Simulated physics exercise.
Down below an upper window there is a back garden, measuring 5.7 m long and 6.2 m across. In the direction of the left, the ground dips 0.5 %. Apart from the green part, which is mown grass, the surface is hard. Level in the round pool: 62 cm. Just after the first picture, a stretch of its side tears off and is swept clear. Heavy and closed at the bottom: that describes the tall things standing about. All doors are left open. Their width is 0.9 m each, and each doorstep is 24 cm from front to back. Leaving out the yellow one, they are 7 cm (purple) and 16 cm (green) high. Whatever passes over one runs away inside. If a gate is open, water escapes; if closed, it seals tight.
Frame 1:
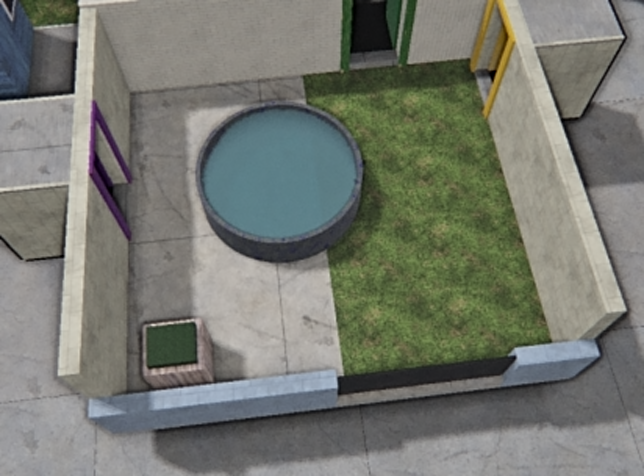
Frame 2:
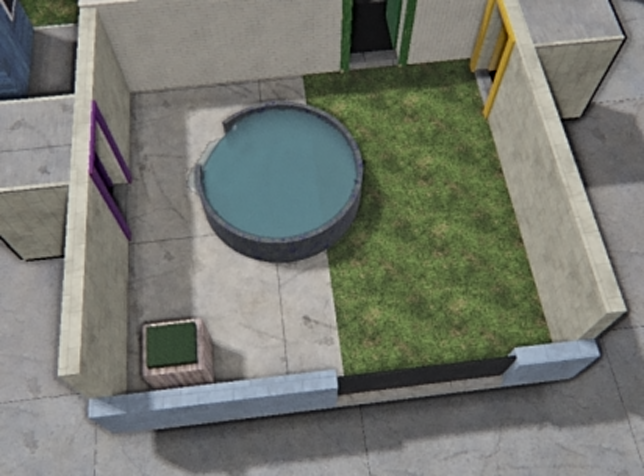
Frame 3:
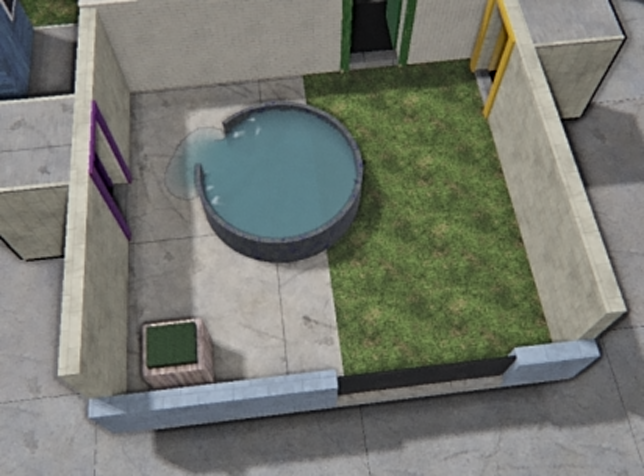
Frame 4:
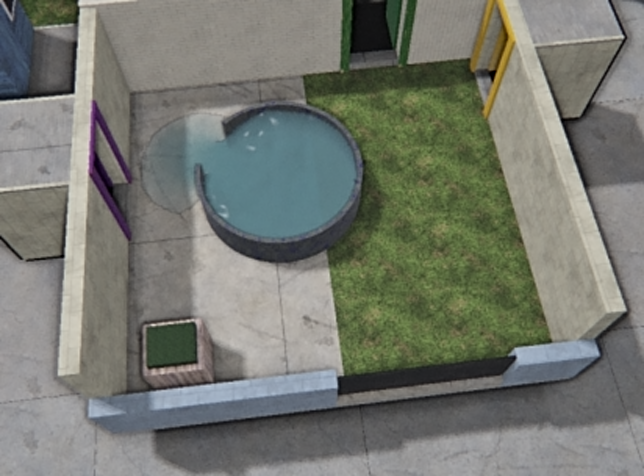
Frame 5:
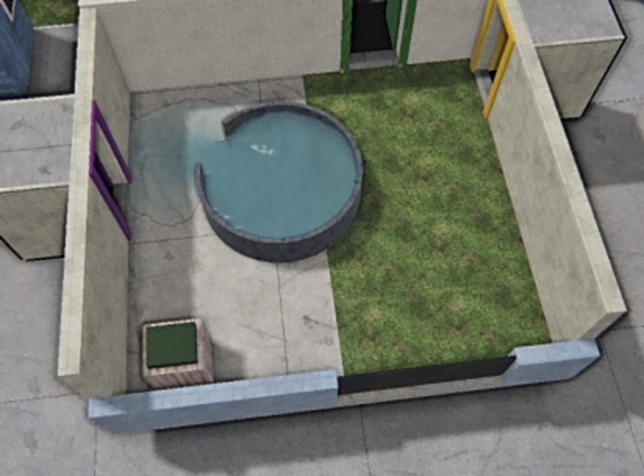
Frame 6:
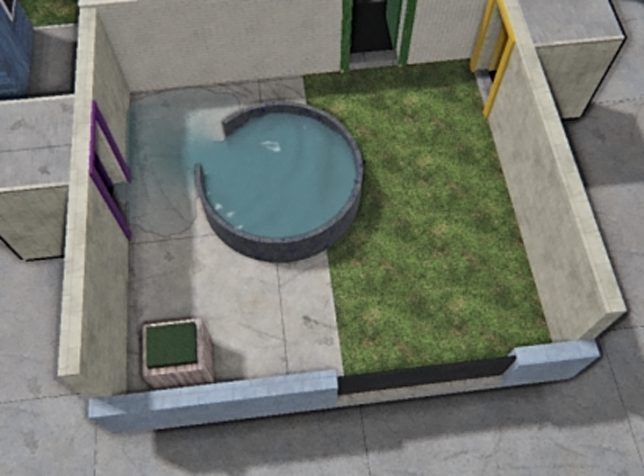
A walled yard, half paving and half grass, held a round pool of still water until a gap opened in its left side and water poured out, spreading in a thin sheet across the paving leftward.
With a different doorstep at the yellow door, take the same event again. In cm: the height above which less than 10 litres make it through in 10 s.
9.5 cm.
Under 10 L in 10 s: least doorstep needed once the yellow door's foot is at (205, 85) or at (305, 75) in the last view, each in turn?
First place around 22 cm, second around 5.5 cm.
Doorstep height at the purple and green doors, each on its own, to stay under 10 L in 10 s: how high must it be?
About 22 cm at purple and 7.0 cm at green.
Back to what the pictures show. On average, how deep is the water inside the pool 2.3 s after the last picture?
The mean depth is about 36 cm.
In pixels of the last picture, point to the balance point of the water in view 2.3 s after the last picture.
(245, 170).
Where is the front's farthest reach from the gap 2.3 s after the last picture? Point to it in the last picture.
(127, 397).
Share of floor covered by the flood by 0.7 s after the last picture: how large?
Around 15 per cent of the floor.
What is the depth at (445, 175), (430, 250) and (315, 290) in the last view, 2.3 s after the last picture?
Depths of roughly 0 cm, 0 cm and 0 cm, in that order.
Then, 0.7 s after the last picture water covers 15 % of the floor, deepest (52 cm) near (131, 96); it has not reached the yellow door.
Then, 2.3 s after the last picture water covers 35 % of the floor, deepest (33 cm) near (131, 112); it has not reached the yellow door.
Then, 9.3 s after the last picture water covers 100 % of the floor, deepest (14 cm) near (130, 164); 8 cm at the yellow door, 56 litres in over its 6 cm doorstep.
At the yellow door as built, the water peaked near 11 cm, 6.9 s after the last picture.
With a doorstep of 8.5 cm, 19 litres would have come in within the 10 s; with 11.5 cm, 1 litre. So under 10 litres takes about 9.5 cm.
